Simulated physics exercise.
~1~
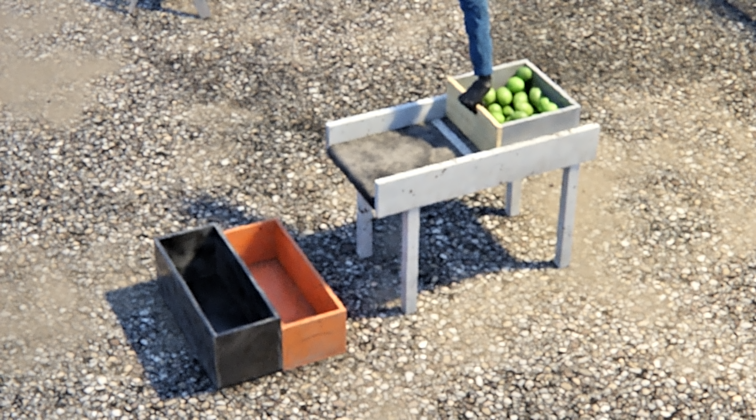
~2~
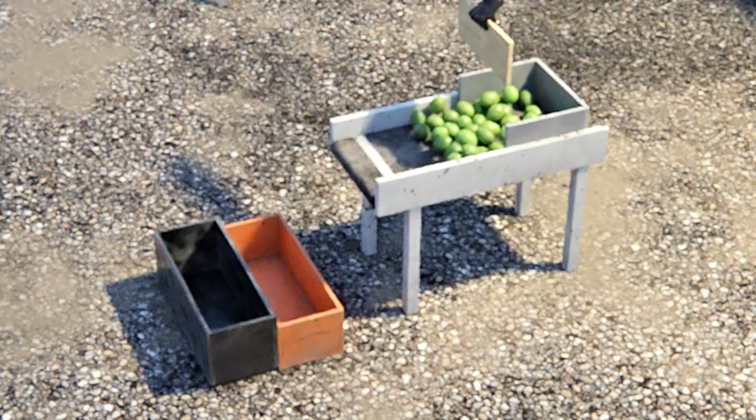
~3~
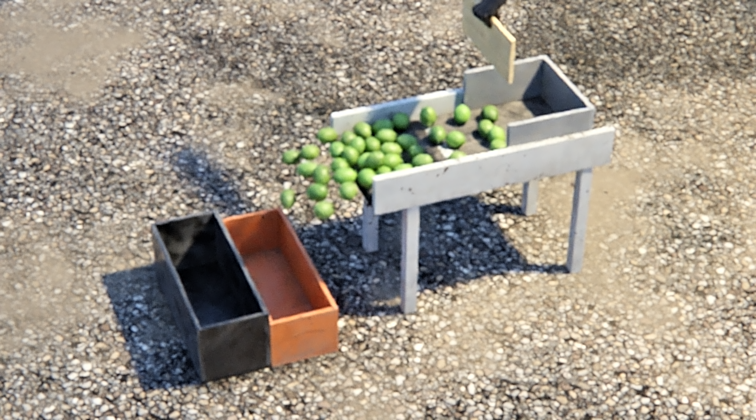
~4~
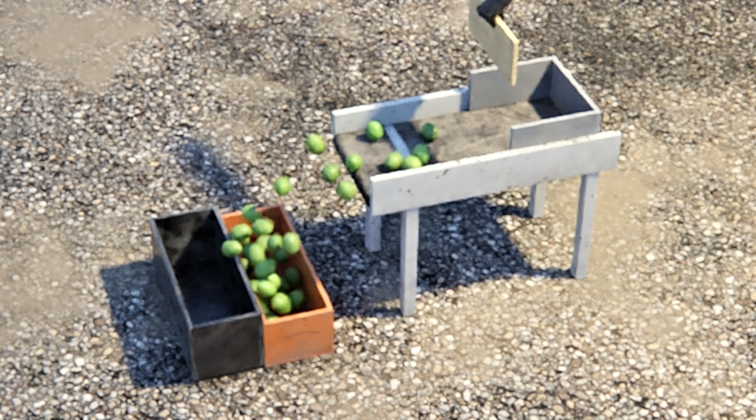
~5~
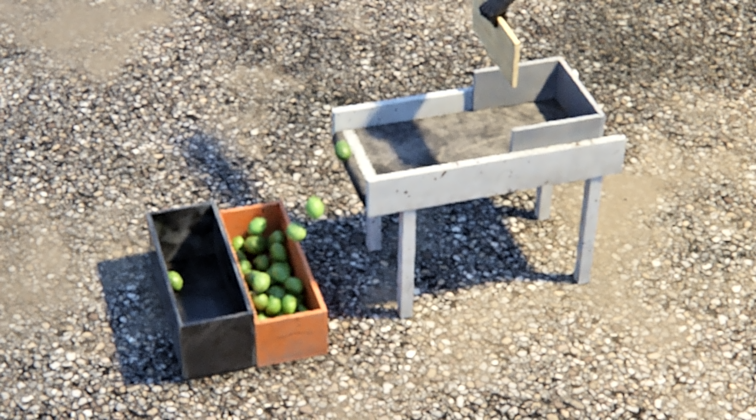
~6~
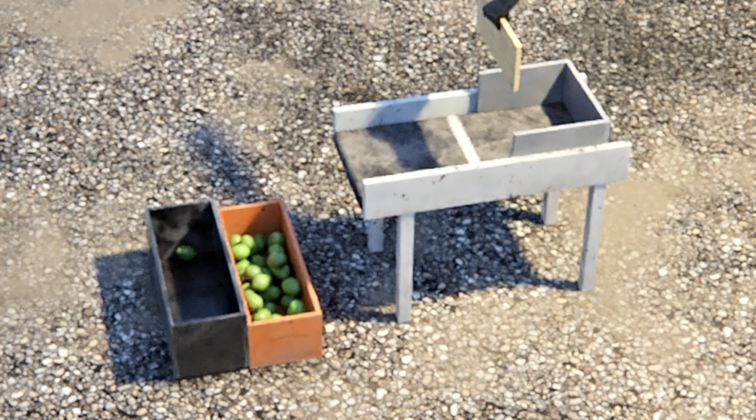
Green limes riding a belt leftward from a pen once its gate lifts, tumbling mostly into an orange bin, one into the black.
